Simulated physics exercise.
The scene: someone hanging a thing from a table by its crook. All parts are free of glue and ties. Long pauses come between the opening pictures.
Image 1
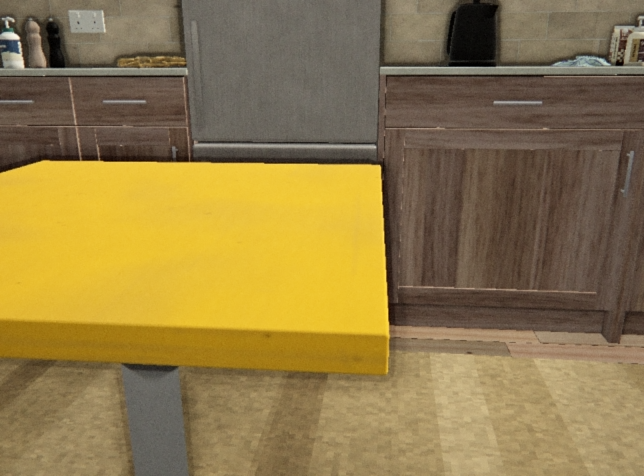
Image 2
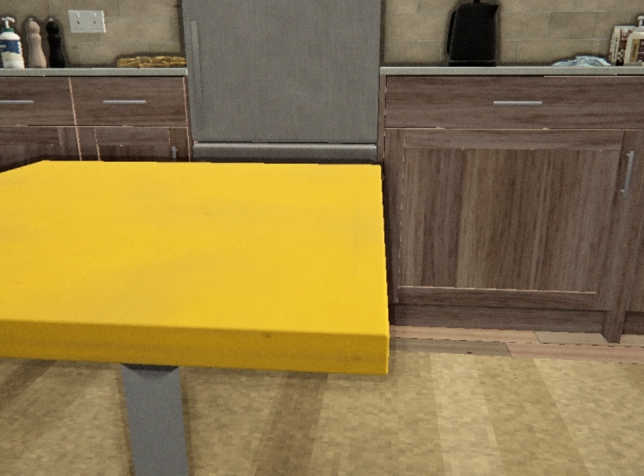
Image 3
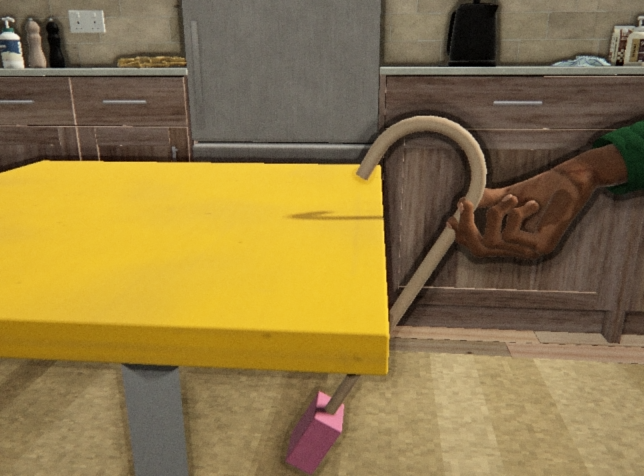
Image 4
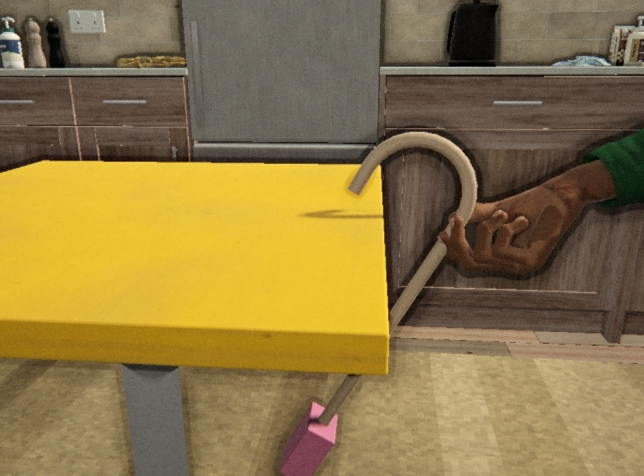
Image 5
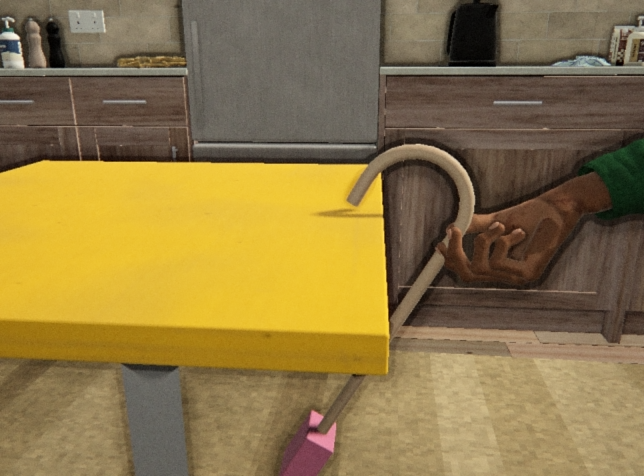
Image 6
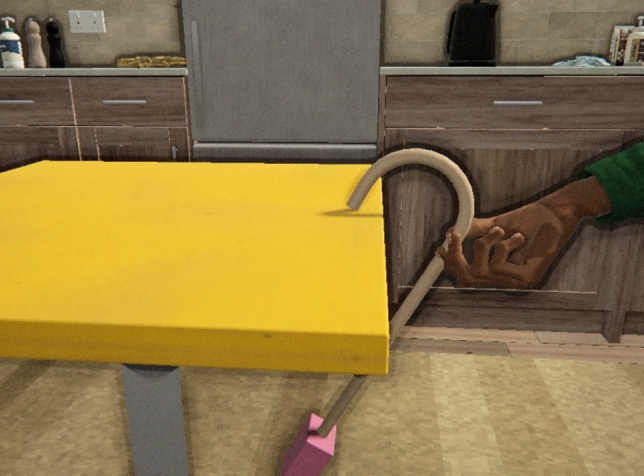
A pink brush with a long, hooked tan handle appears at the right edge of a yellow table in a kitchen that is empty at first, gripped by a hand in a green sleeve. The hand lowers it slightly, bringing the crook's tip down to the tabletop, and keeps holding it there.
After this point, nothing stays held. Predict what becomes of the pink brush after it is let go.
Stays up.
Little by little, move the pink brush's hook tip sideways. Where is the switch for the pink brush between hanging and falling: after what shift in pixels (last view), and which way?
I'd say close to 28 pixels, heading right.
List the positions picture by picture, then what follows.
The first picture shows table (134, 218).
The second picture shows table (134, 218).
The third picture shows still on the way; pink brush (353, 297); table (134, 218).
The fourth picture shows still on the way; pink brush (346, 310); table (134, 218).
The fifth picture shows still on the way; pink brush (344, 319); table (134, 218).
The sixth picture shows in place, still held; pink brush (344, 323); table (134, 218).
Then, 0.40 s past the last view, pink brush at rest near (347, 324).
Finally, the pink brush stays hooked on the edge, near (346, 324).
